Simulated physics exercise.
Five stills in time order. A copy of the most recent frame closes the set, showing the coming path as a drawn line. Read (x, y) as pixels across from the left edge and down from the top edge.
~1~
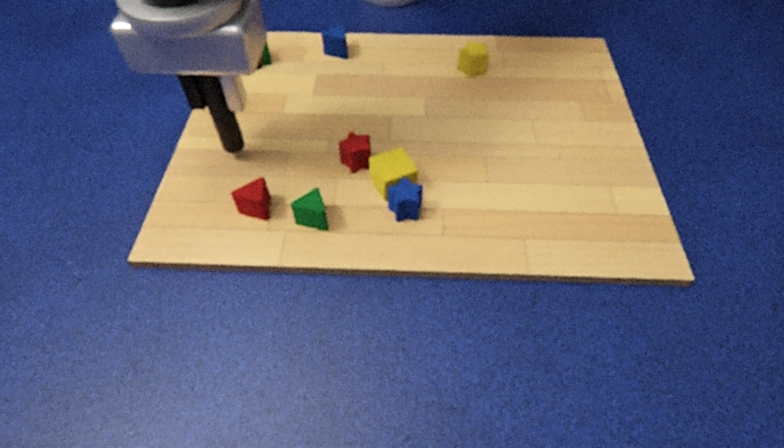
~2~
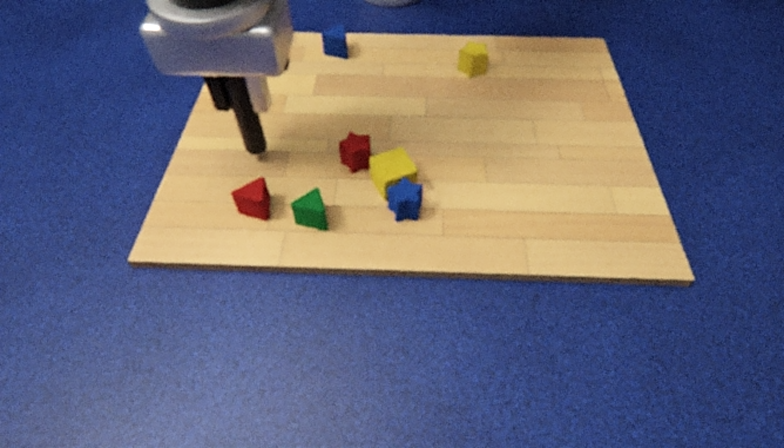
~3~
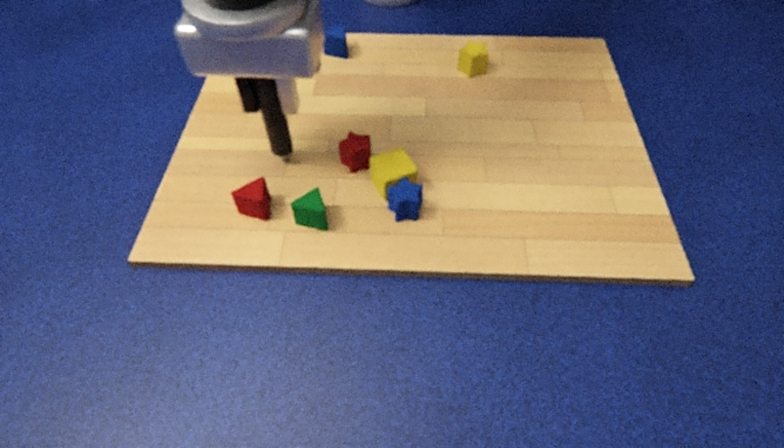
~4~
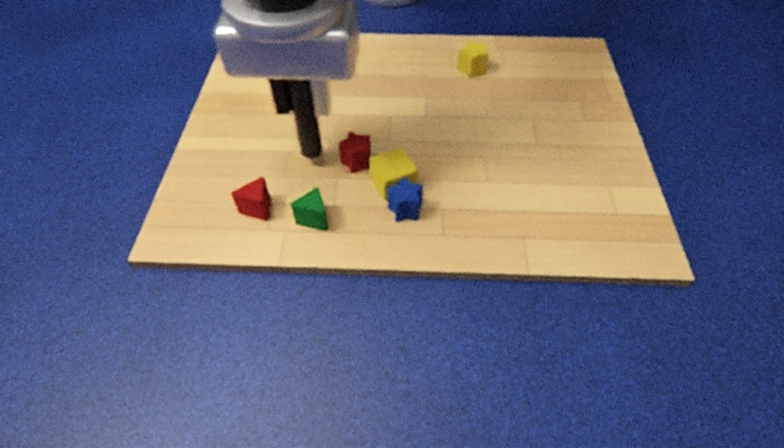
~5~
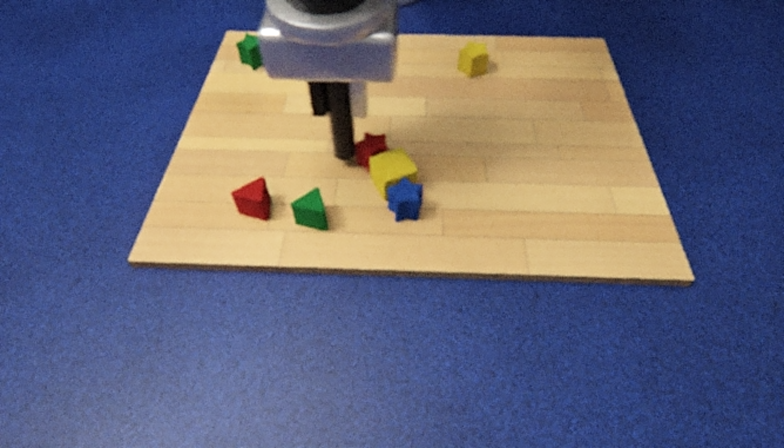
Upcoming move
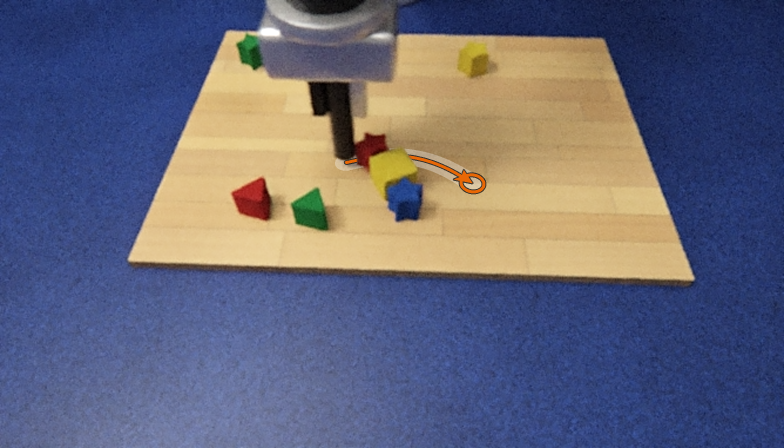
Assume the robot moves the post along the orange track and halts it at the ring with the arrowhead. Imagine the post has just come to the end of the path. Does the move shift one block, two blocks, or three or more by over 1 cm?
Number moved: 1.
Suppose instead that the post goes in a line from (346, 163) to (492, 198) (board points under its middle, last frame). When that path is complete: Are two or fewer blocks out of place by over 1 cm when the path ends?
I expect not.
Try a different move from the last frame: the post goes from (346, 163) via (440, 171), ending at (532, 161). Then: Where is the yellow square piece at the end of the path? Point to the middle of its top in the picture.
Around pixel (416, 172).
The drawn path runs from (346, 163) by way of (390, 156) and (434, 163) to (473, 183).
The first path, step by step. One third of the way, post (391, 146); red star-shaped block (417, 140), turned 45° clockwise; yellow square piece (397, 164), turned 15° clockwise.
Two thirds of the way, post (436, 154); red star-shaped block (459, 149), turned 65° clockwise; yellow square piece (397, 164), turned 15° clockwise.
At the end, post (474, 174); red star-shaped block (501, 166), turned 55° clockwise; yellow square piece (397, 164), turned 15° clockwise; blue star-shaped block not moved.
